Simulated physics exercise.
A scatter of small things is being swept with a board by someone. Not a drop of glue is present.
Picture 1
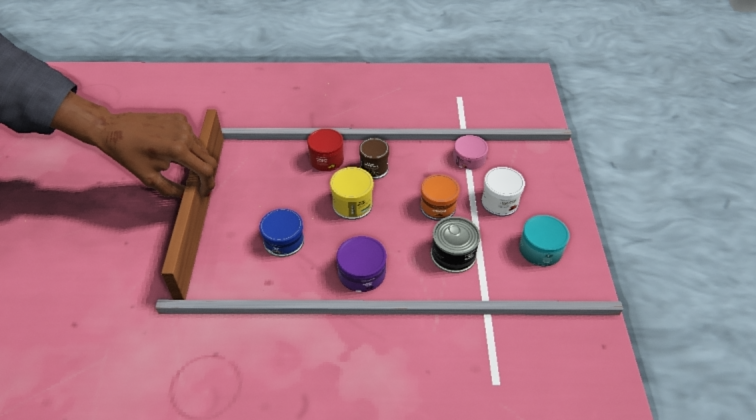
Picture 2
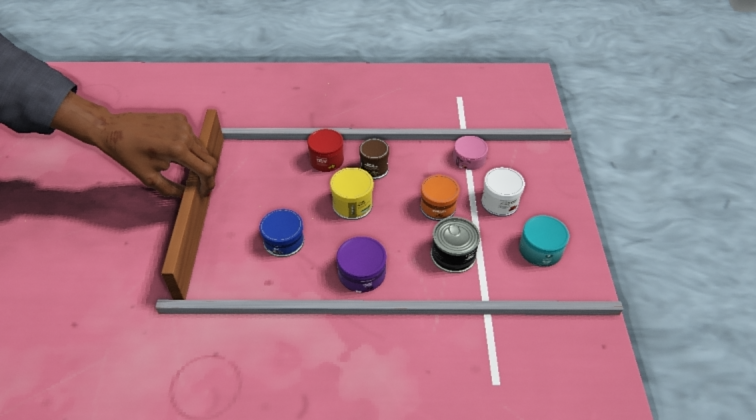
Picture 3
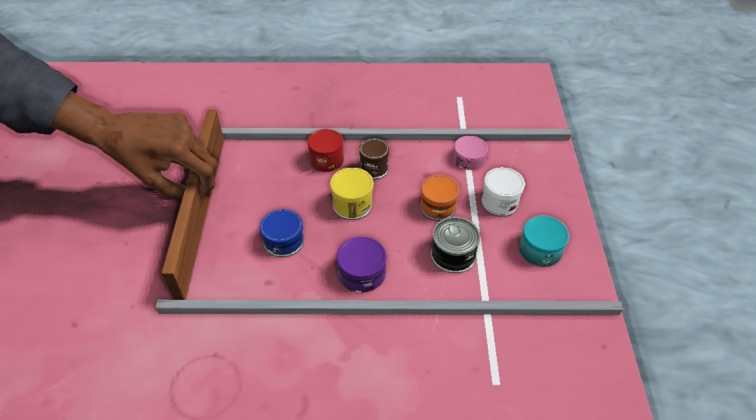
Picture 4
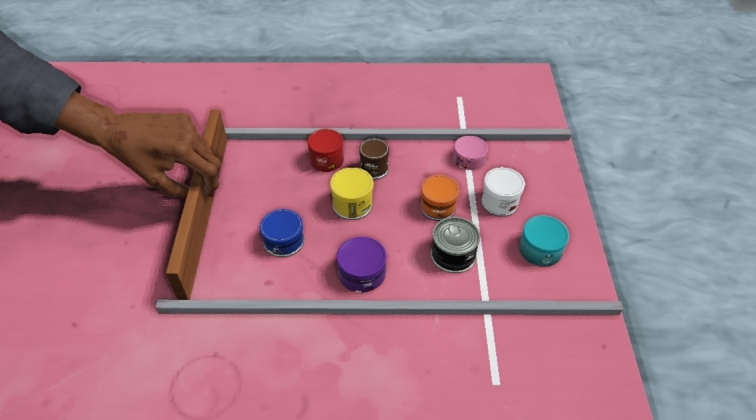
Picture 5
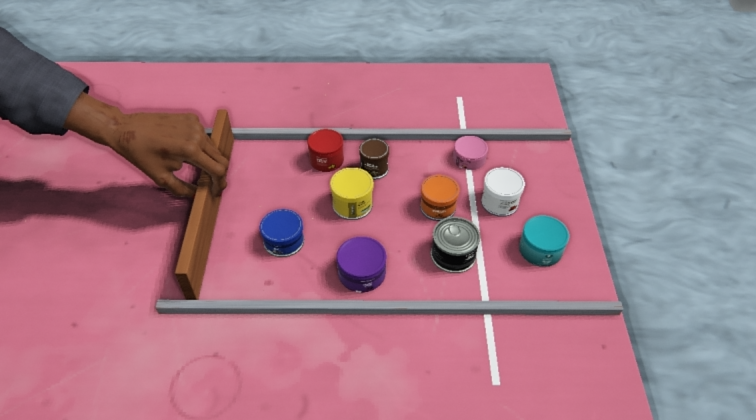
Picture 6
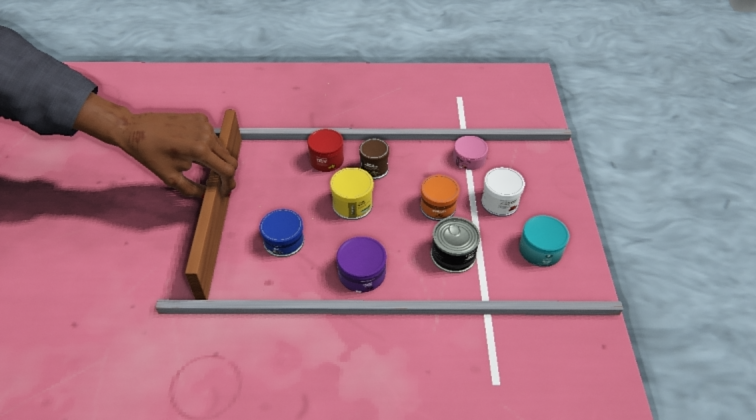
The clip opens on a hand holding a wooden board upright at the left of a pink surface, between two grey rails, with colourful little pots scattered to its right and a white line beyond. The board stays still at first, then the hand slides it slightly rightward, while the pots remain unmoved.
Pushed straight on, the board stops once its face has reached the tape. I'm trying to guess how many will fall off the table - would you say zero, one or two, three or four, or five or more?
I would say zero.
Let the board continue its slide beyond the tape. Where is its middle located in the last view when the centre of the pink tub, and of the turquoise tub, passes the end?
Approx. (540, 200) for the first, approx. (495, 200) for the second.
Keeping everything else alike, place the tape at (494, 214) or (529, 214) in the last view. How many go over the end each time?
In the first try the count is 0, and in the second it is 2.
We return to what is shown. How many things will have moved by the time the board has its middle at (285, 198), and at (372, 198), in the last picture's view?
Moved so far: 1, then 5.
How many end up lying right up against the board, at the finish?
It ends up touching 5.
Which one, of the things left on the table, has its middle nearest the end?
Answer: The turquoise tub.
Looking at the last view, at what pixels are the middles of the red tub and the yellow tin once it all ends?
Going in order: First (485, 148), then (495, 196).
Early on, none off yet; turquoise tub at rest near (543, 241); white pot at rest near (502, 192); pink tub at rest near (470, 153).
Finally, the number that fall off is zero.
